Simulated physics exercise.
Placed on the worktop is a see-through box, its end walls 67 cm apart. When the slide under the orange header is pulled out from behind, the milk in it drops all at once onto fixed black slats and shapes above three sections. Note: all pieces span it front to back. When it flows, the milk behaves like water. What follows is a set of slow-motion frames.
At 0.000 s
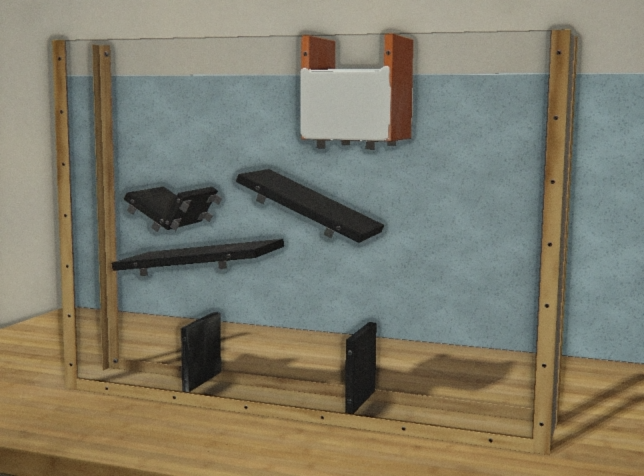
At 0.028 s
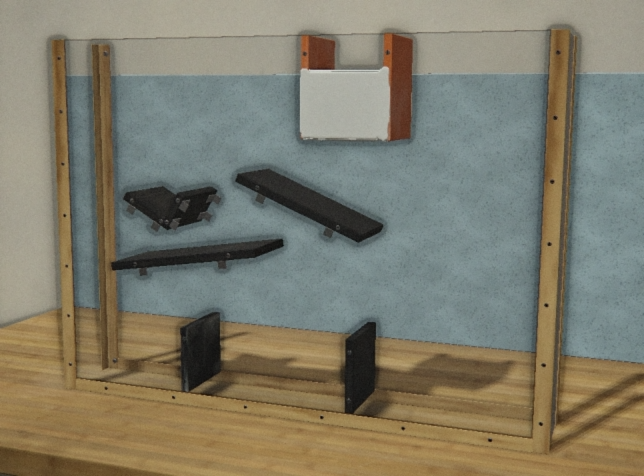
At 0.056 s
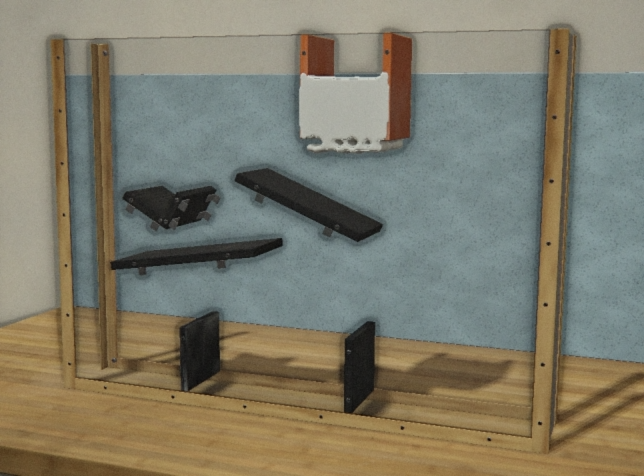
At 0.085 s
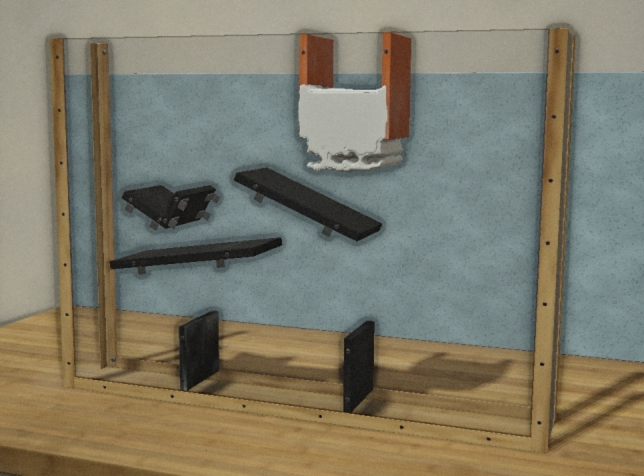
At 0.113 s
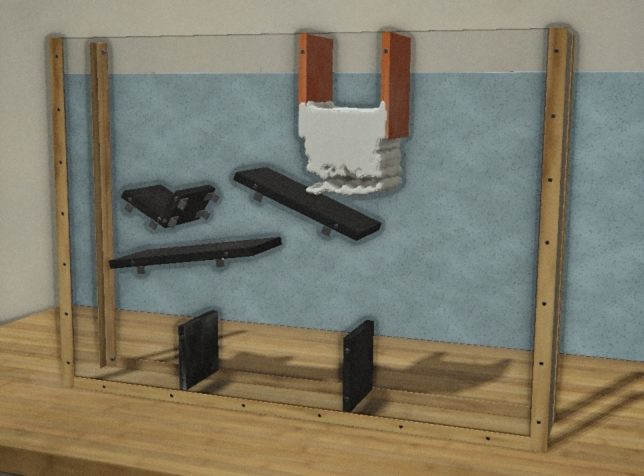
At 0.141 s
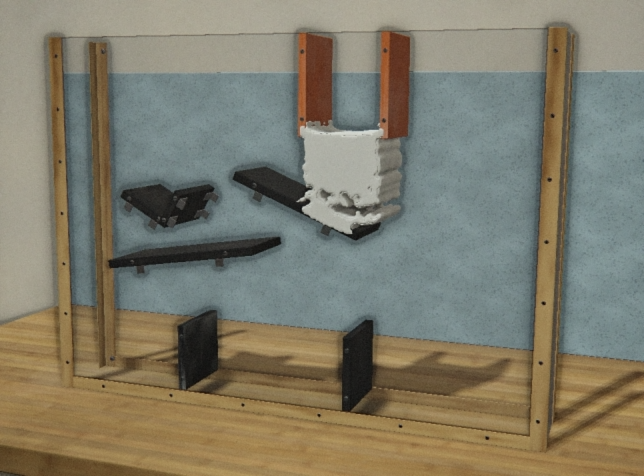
The footage shows a white mass resting between two orange uprights above dark slanted pieces in a clear, wood-edged box; it then drops out beneath them, its lower edge turning ragged as it descends onto the sloping dark plank.
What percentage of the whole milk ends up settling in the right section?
About 90 per cent.
After 0.26 s 73 per cent has yet to come down; below, left 0, middle 0, right 27.
After 0.42 s 41 per cent has yet to come down; below, left 0, middle 0, right 59.
After 0.82 s 6 per cent has yet to come down; below, left 7, middle 1, right 86.
In the end the left section holds 9, the middle 1 and the right 88 per cent.
